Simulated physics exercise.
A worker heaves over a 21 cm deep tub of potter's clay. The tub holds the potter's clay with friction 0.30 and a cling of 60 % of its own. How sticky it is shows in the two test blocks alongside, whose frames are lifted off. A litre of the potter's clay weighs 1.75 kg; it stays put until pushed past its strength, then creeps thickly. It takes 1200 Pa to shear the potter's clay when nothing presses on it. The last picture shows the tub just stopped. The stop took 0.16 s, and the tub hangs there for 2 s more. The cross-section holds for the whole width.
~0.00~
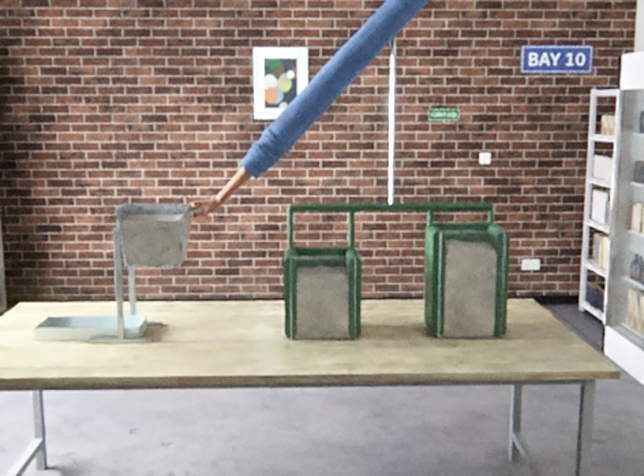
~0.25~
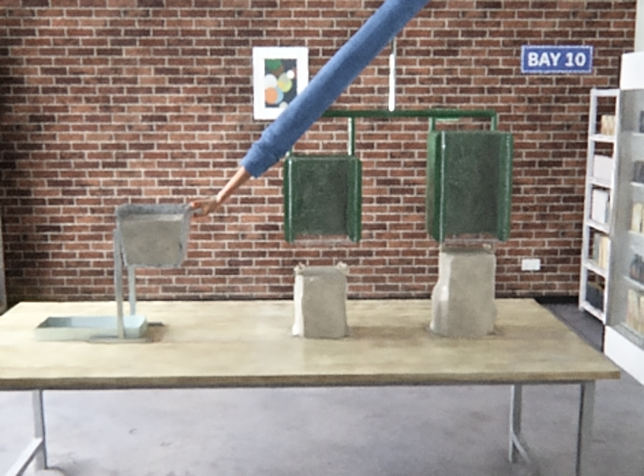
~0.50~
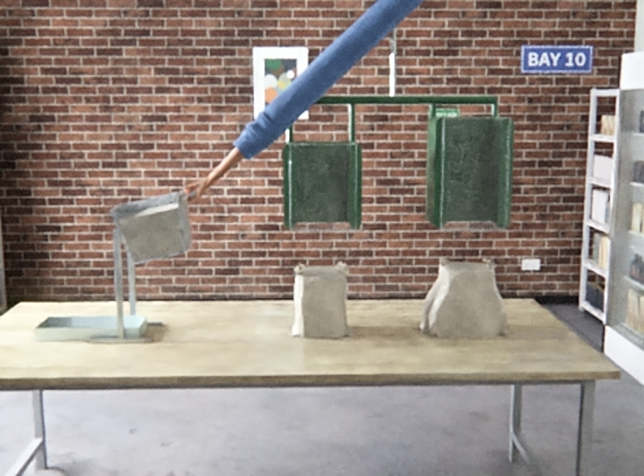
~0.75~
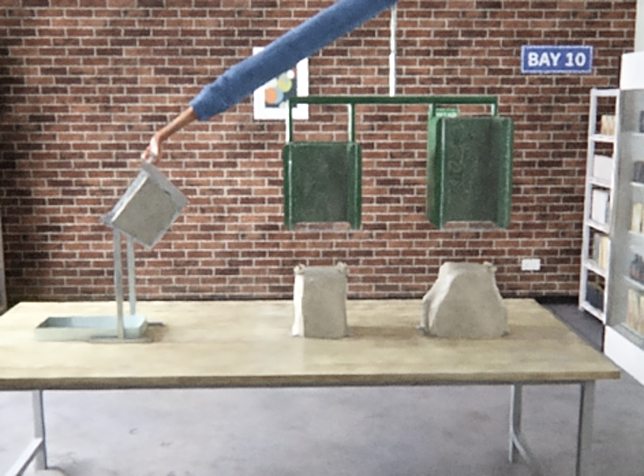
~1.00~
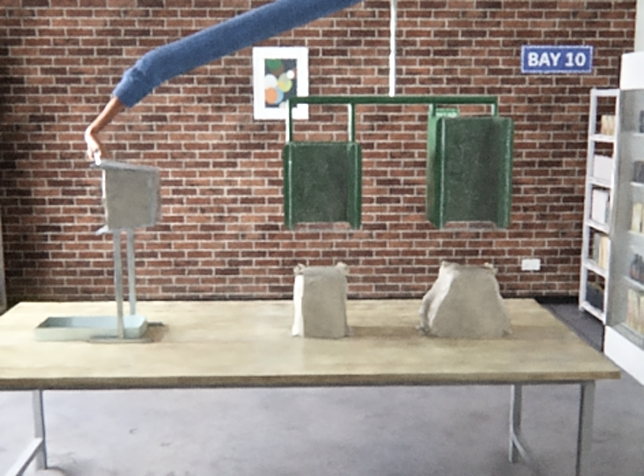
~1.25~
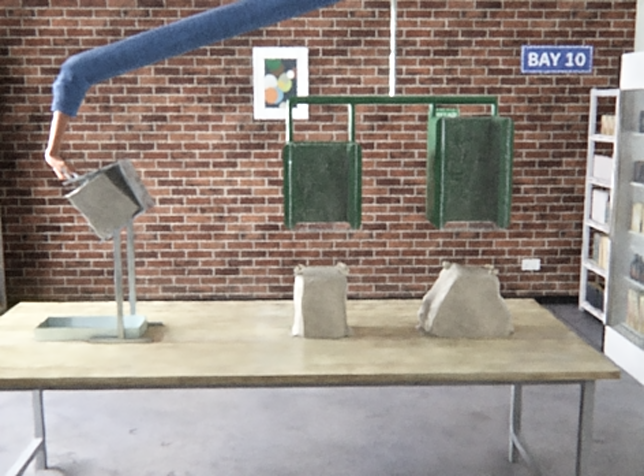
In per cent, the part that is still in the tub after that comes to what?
The part that is still in the tub after that is near 0 %.
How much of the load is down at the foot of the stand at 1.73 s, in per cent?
Some 100 per cent.
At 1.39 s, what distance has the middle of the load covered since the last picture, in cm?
Roughly 11 cm.
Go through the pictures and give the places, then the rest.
The first picture shows handle-side rim at (183, 210), tilt 0 degrees; crest of the potter's clay at (136, 221); block heights 26 cm, 36 cm (left to right).
The second picture shows handle-side rim at (183, 210), tilt 0 degrees; crest of the potter's clay at (136, 221); block heights 26 cm, 34 cm (left to right).
The third picture shows handle-side rim at (176, 196), tilt 13 degrees; crest of the potter's clay at (174, 208); block heights 26 cm, 28 cm (left to right).
The fourth picture shows handle-side rim at (139, 167), tilt 51 degrees; crest of the potter's clay at (147, 177); block heights 26 cm, 27 cm (left to right).
The fifth picture shows handle-side rim at (91, 167), tilt 91 degrees; crest of the potter's clay at (103, 170); block heights 26 cm, 27 cm (left to right).
The sixth picture shows handle-side rim at (65, 185), tilt 118 degrees; crest of the potter's clay at (101, 174); block heights 26 cm, 26 cm (left to right).
After 1.39 s, the tub is at 118 degrees and holds 45 %.
After 1.56 s, the tub is at 118 degrees and holds 0 %.
After 1.73 s, the tub is at 118 degrees and holds 0 %.
After 1.90 s, the tub is at 118 degrees and holds 0 %.
After 3.25 s, the tub is at 118 degrees and holds 0 %.
